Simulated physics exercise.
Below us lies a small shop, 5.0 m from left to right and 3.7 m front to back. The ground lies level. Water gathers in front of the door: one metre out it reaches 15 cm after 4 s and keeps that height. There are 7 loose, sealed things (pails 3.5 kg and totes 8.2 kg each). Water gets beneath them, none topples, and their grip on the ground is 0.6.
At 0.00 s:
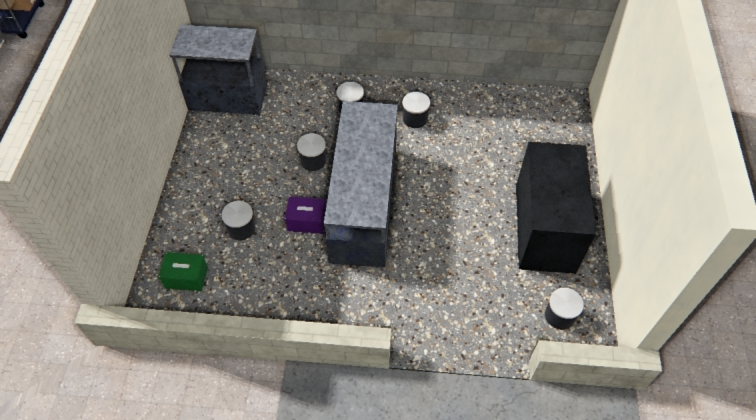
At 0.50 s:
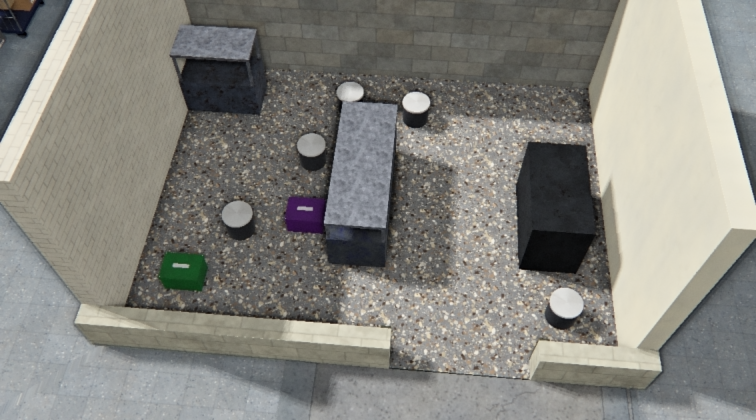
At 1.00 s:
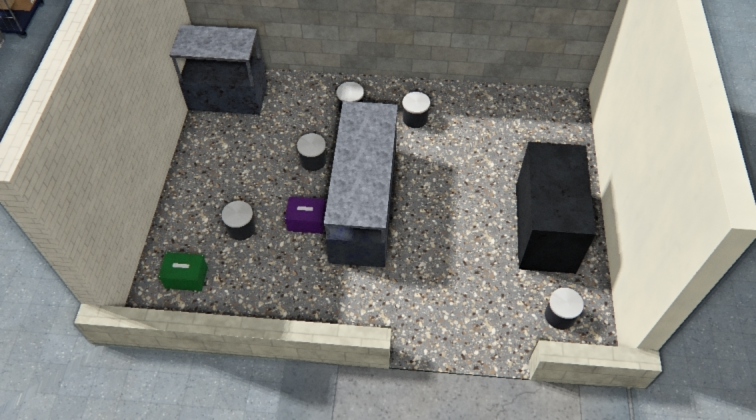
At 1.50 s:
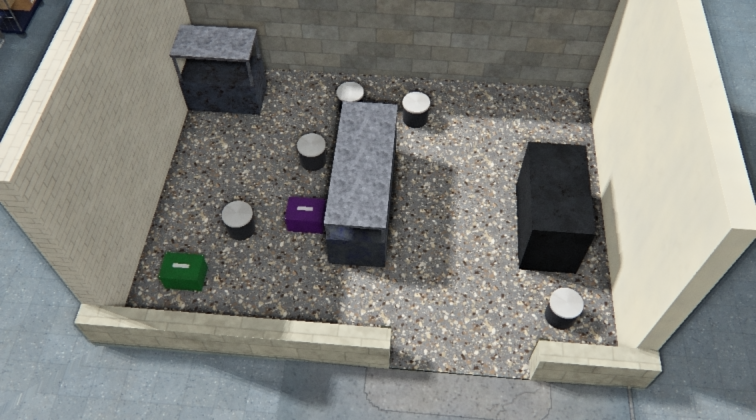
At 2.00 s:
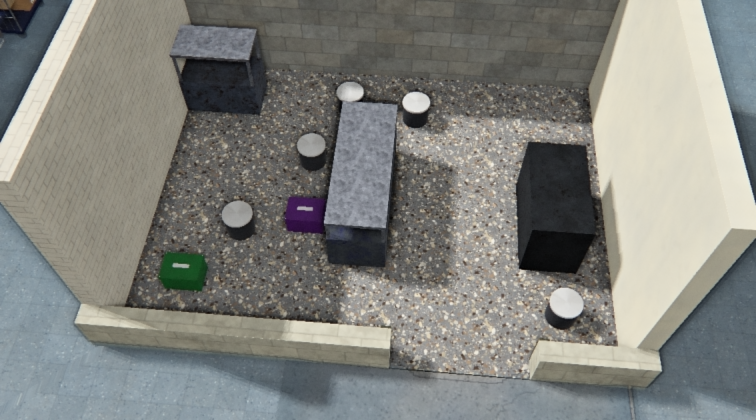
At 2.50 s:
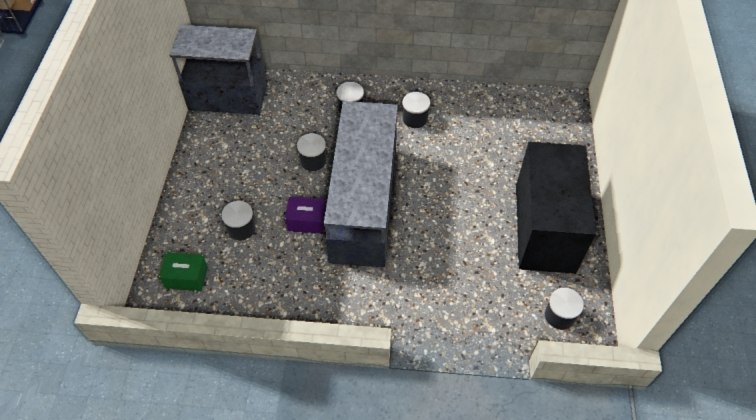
Water gathers on the paving outside the low front wall of a small, roofless shop, its bluish spread creeping around a shrinking pale patch by the door gap until that is covered too. Inside, the purple and green boxes, round pails, long counter and black cabinet all stay still.
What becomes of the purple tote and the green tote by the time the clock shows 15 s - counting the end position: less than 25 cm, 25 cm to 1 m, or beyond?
The purple tote barely shifts, the green tote holds its place.
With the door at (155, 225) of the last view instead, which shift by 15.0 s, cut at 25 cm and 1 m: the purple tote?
In that case the purple tote ends far away.
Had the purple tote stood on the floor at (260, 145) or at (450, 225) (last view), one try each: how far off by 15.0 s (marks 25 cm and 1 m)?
In that order: It slides a little; it travels far.
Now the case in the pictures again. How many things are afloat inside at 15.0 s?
I count 6.
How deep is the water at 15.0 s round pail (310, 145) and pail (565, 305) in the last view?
Roughly 5 and 10 cm.
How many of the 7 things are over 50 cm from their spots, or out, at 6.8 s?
1 of them.
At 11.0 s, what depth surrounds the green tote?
About 2 cm.
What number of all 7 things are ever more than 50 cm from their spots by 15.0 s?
I count 3.
After 3.5 s the purple tote is near (305, 209), 0.0 m from its start, aground; the green tote is near (181, 266), 0.0 m from its start, aground; 0 afloat.
After 6.8 s the purple tote is near (305, 209), 0.0 m from its start, aground; the green tote is near (181, 266), 0.0 m from its start, aground; 1 afloat.
After 11.0 s the purple tote is near (305, 209), 0.0 m from its start, aground; the green tote is near (181, 266), 0.0 m from its start, aground; 1 afloat.
After 15.0 s the purple tote is near (305, 209), 0.0 m from its start, aground; the green tote is near (183, 266), 0.0 m from its start, afloat; 6 afloat.
